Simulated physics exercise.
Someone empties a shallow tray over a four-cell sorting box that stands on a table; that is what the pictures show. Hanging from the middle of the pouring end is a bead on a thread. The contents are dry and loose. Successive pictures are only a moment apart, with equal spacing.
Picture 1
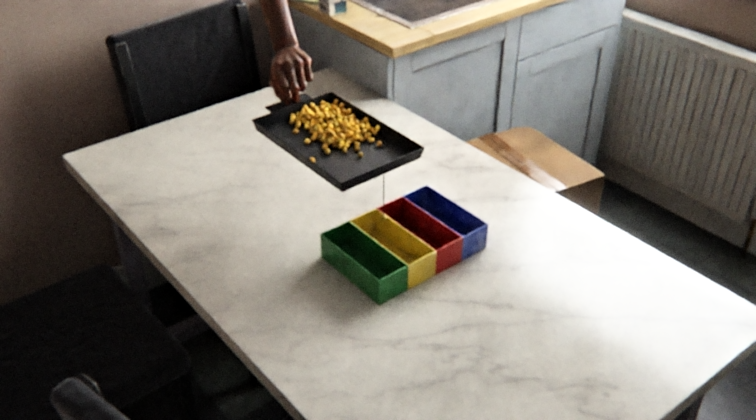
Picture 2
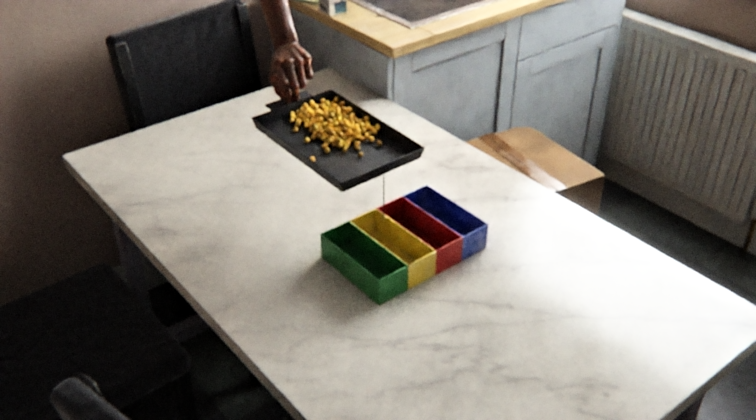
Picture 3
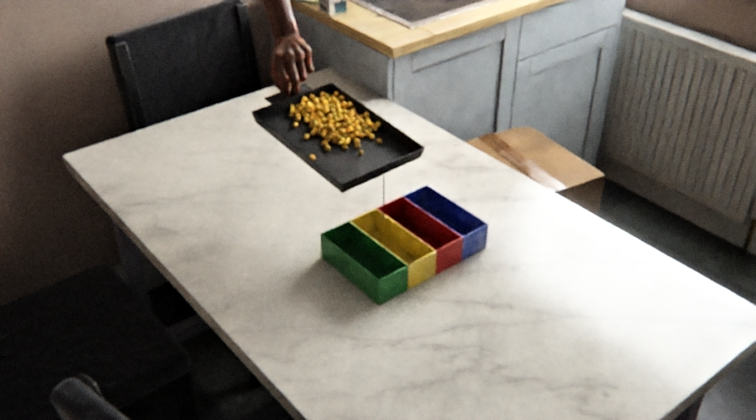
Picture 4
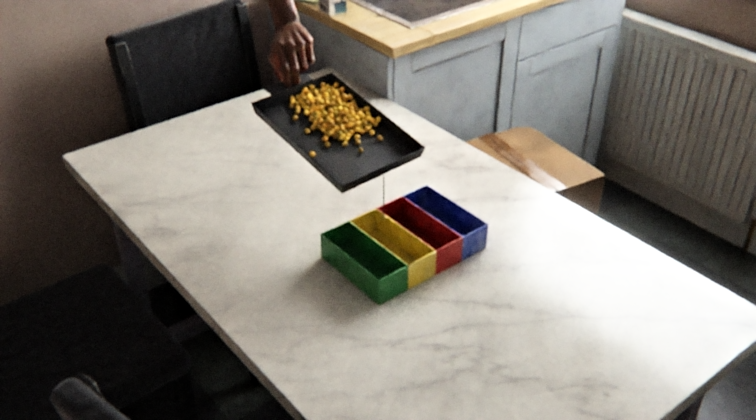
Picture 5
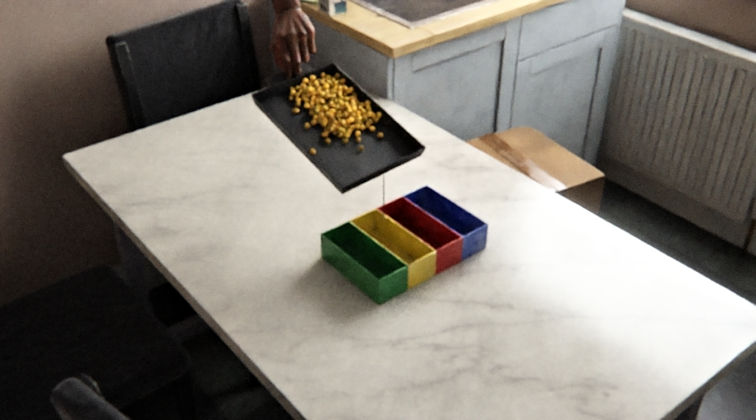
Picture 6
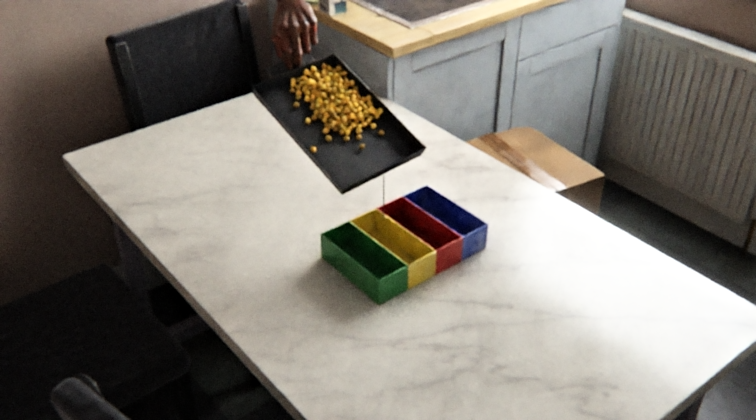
A dark, shallow tray of yellow puffed corn balls stayed level at first, then a hand gradually raised its far end, tilting it above a green, yellow, red and blue sorting box on the table.
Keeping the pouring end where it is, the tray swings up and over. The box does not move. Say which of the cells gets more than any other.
That would be the green cell.
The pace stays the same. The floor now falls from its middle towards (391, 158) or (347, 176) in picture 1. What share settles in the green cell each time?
I'd say some 0 in a hundred at first, then 60 in a hundred.
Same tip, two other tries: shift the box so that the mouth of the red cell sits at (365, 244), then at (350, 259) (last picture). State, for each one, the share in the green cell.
Respectively 0 % and 0 %.
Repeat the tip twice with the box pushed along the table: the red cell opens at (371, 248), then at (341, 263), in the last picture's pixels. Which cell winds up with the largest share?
So the first one goes to that red cell and the second to the cell in blue.
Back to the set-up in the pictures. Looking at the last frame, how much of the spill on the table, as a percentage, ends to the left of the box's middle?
Estimate: Near 60 per cent.
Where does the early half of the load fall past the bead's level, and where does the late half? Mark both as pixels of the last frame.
I'd say close to (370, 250) at first and close to (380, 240) later on.
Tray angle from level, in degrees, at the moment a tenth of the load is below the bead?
Roughly 70 degrees of tilt.
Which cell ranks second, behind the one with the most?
The answer here is the yellow one.
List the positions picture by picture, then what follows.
The first frame shows corners of the pouring end near (342, 181) and (421, 147), level; middle of the load near (334, 126), puffed corn balls; bead on its thread near (384, 218); green cell near (393, 283); yellow cell near (422, 268); red cell near (449, 254); blue cell near (475, 240).
The second frame shows corners of the pouring end near (342, 181) and (421, 147), level; middle of the load near (334, 125).
The third frame shows corners of the pouring end near (342, 182) and (421, 147), tipped barely, lowest at the left corner; middle of the load near (334, 120).
The fourth frame shows corners of the pouring end near (343, 183) and (422, 147), tipped a little, lowest at the left corner; middle of the load near (334, 114).
The fifth frame shows corners of the pouring end near (343, 185) and (422, 147), tipped a little, lowest at the left corner; middle of the load near (335, 108).
The sixth frame shows corners of the pouring end near (343, 186) and (423, 147), tipped clearly, lowest at the left corner; middle of the load near (336, 102); green cell near (393, 283); yellow cell near (422, 268); red cell near (449, 254); blue cell near (475, 240).
Shortly afterwards, tray tipped steeply; the bulk on the tray; only a few in the green cell; only a few in the yellow cell; a little falling or outside the box.
Next, tray tipped right over; near half on the tray; near a quarter in the green cell; a little in the yellow cell; only a few in the red cell; near a quarter falling or outside the box.
Some moments later, tray tipped past a quarter turn; near half in the green cell; near a third in the yellow cell; a little in the red cell; near a quarter falling or outside the box.
In the end, tray tipped past a quarter turn; near half in the green cell; near a third in the yellow cell; a little in the red cell; none at all in the blue cell; near a quarter outside the box.
